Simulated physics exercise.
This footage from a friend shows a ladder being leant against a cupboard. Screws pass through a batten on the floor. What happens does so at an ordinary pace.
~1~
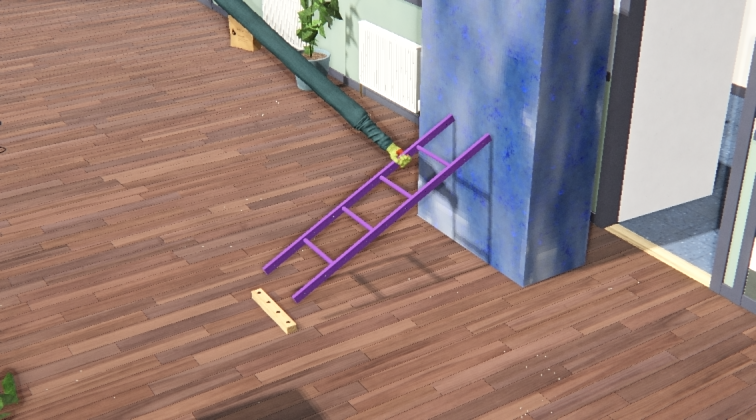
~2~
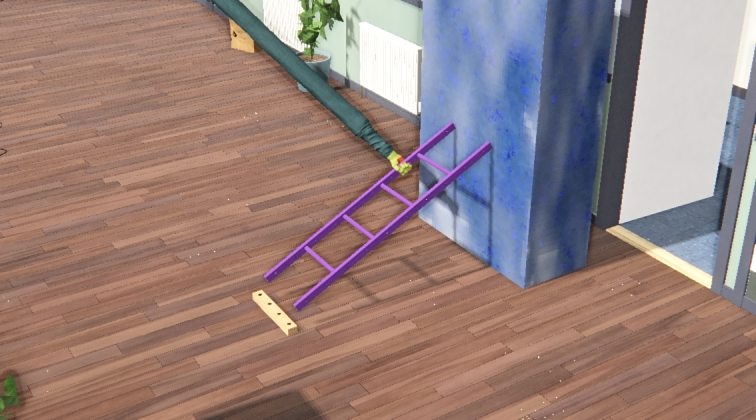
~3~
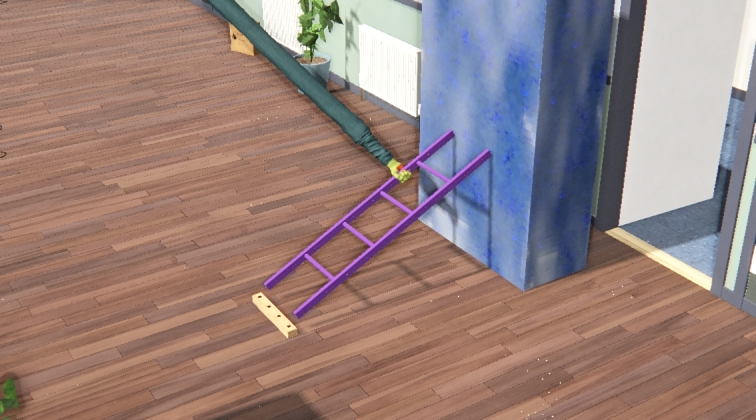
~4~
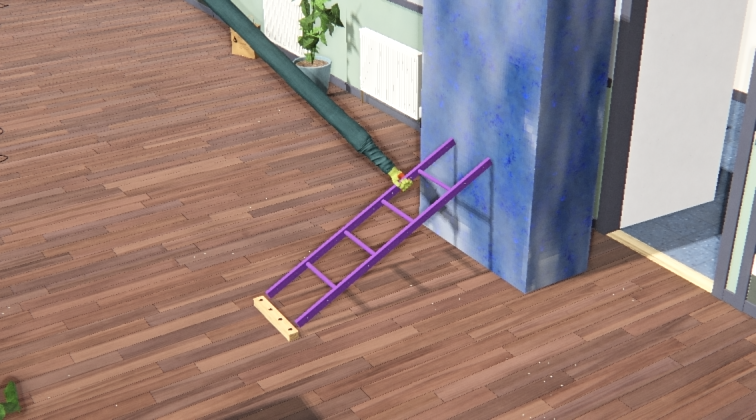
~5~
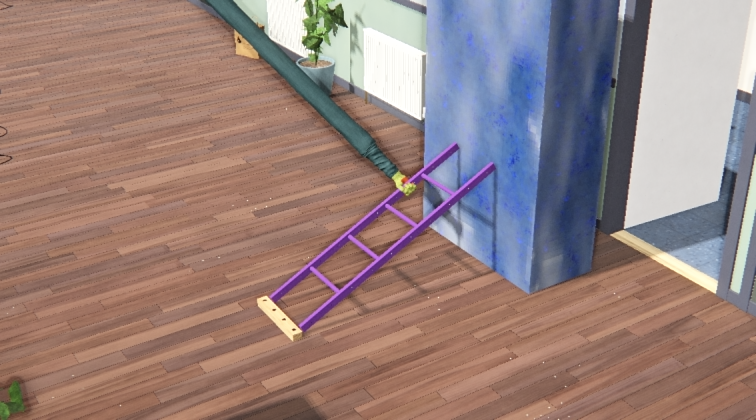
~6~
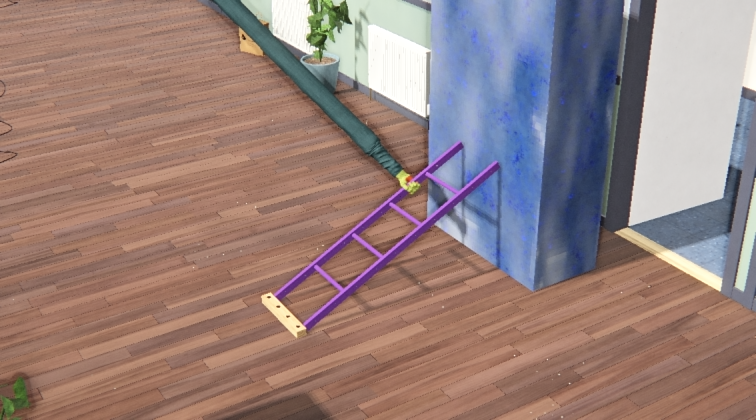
A purple ladder leans at a slant against a blue, mottled cupboard on a brown plank floor, seen from above in a room with a potted plant by the left wall and a doorway at right. A dark green arm with a yellow gripper holds its upper part and slides it down toward the viewer until its feet meet a pale batten, as the view shifts slightly near the end.
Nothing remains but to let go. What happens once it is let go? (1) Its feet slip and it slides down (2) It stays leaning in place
The answer is 2.
Then, 0.10 s past the last view, purple ladder at rest near (387, 232).
Finally, the purple ladder remains leaning, near (387, 232).
